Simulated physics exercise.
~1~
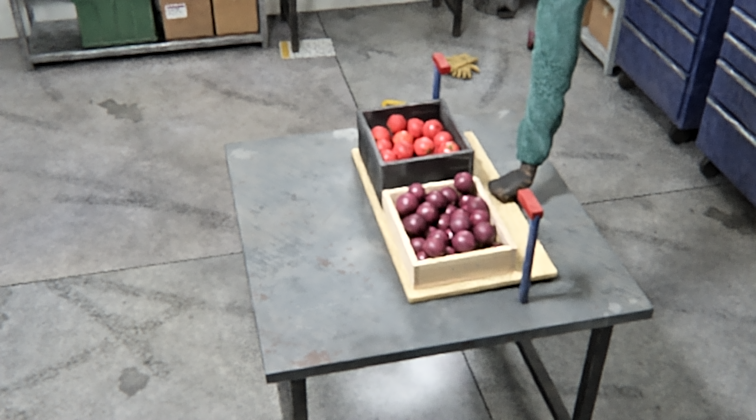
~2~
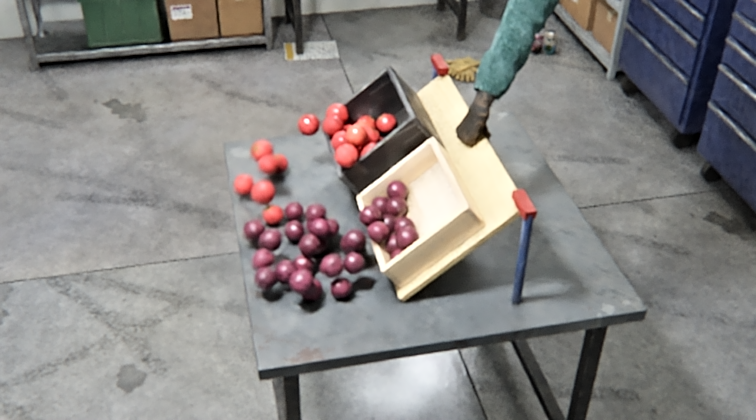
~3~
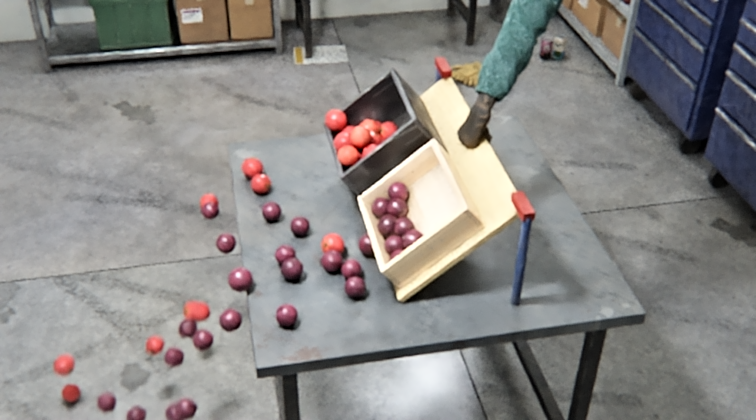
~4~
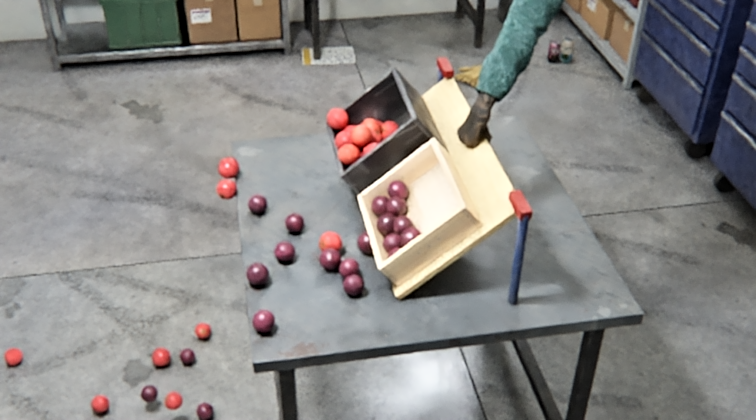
Gloved hand tilting a board with two crates, spilling red onions and tomatoes leftward across a table and onto the floor.
